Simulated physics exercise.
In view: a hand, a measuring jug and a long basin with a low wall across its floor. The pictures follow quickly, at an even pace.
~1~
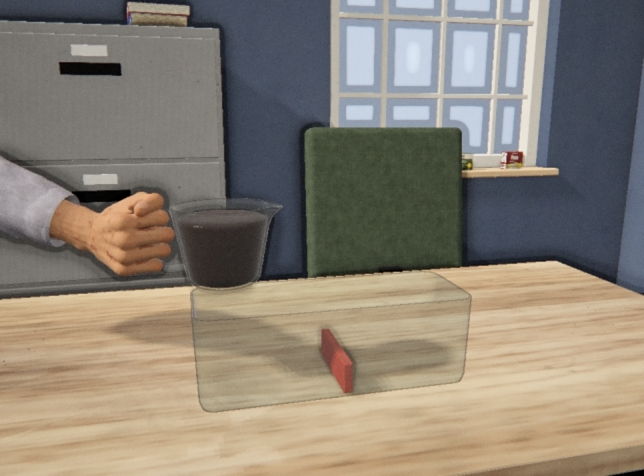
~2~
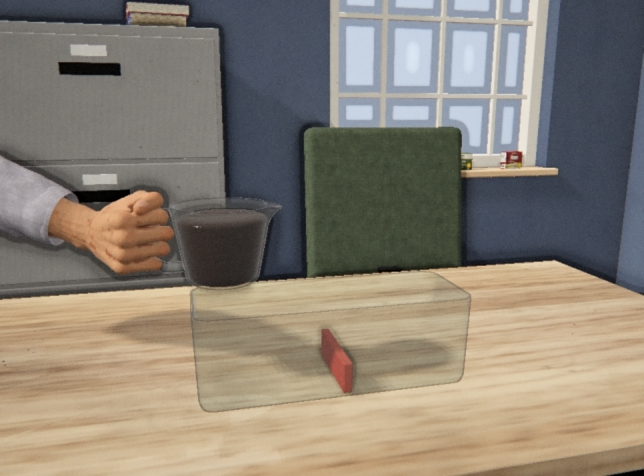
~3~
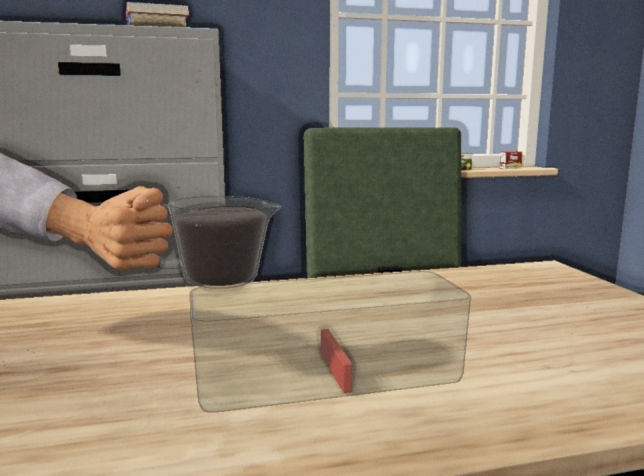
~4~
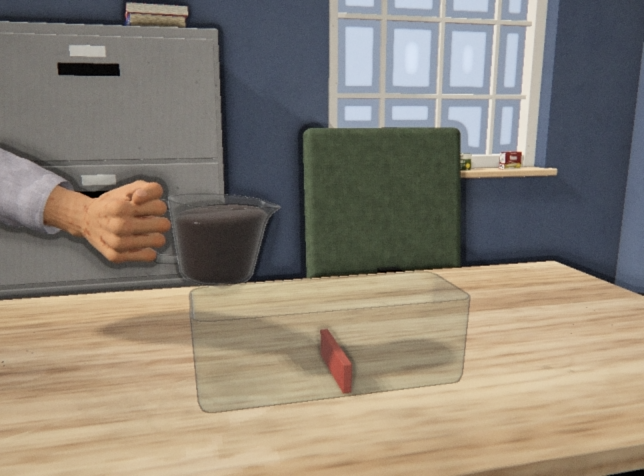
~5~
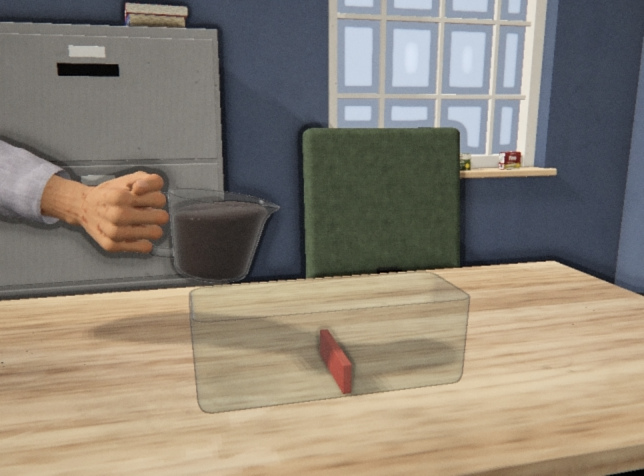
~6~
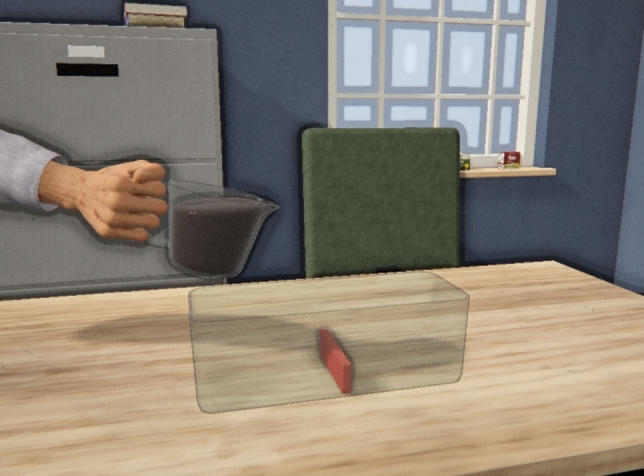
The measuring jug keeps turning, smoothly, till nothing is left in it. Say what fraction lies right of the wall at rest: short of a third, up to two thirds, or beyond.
The share right of the wall is more than two thirds.
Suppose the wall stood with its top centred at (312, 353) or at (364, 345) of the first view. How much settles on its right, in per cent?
First some 85, then 50 per cent.
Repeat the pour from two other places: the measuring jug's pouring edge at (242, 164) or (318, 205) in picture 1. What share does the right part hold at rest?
In turn 65 and 90 in a hundred.
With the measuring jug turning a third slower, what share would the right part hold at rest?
About 90 per cent.
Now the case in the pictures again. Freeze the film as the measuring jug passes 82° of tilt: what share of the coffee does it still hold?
Near 60 %.
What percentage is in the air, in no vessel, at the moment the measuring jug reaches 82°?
Some 35 per cent.
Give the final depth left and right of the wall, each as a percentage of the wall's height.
Left about 10, right about 70.
A moment on, the measuring jug is tipped on its side and 61 per cent is still to pour, 5 is left of the wall and 1 right of it.
Next, the measuring jug is tipped right over and 3 per cent is still to pour, 5 is left of the wall and 71 right of it.
Then the measuring jug is tipped right over and 0 per cent is still to pour, 10 is left of the wall and 86 right of it.
Later the measuring jug is tipped right over and 0 per cent is still to pour, 11 is left of the wall and 86 right of it.
In the end 11 per cent lies left of the wall, 86 right of it and 3 outside.
